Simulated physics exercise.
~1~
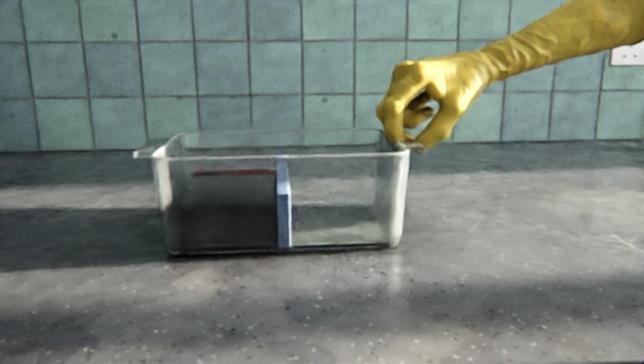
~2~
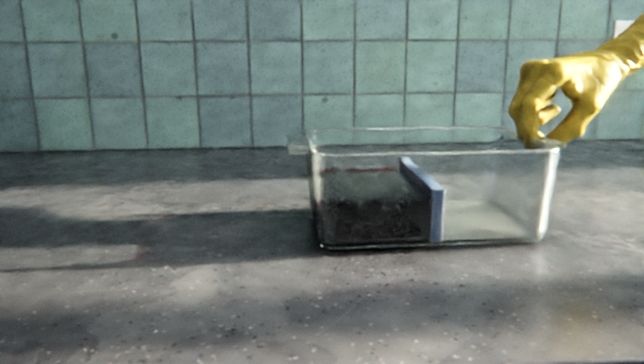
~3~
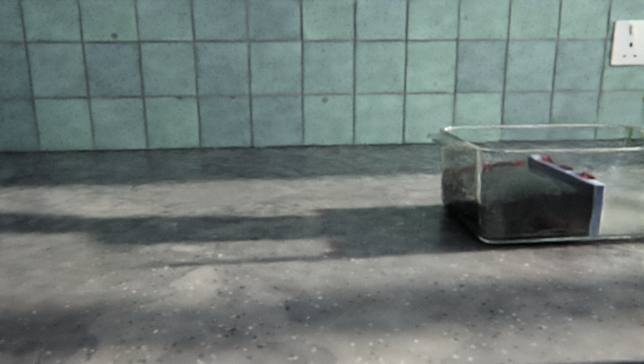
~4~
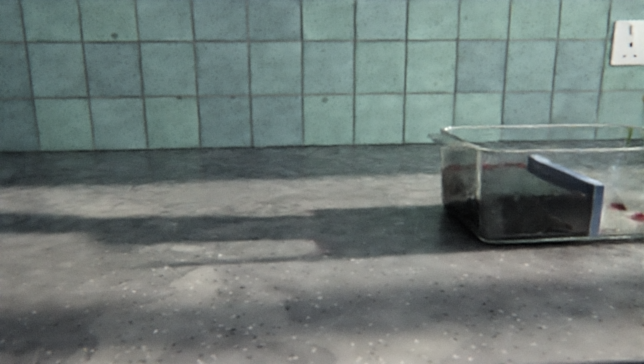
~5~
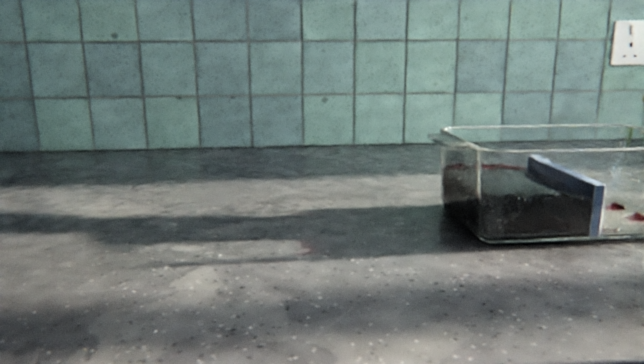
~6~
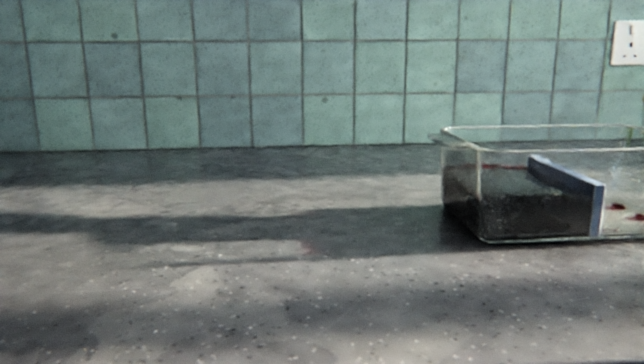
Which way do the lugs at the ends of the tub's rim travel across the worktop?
The lugs move to the right along with the tub as the gloved hand pulls it.
On a grey speckled worktop in front of a green tiled wall, a clear oblong tub holds dark wine on the left side of its blue divider. A hand in a shiny yellow glove grips the right end of the rim and pulls the tub to the right. The hand passes out of view, and the tub slides partly past the right edge of the view. Red splashes show at the top of the divider, and a little wine crosses it. The tub then stays still, with small red spots on the right side and nearly all the wine still on the left.
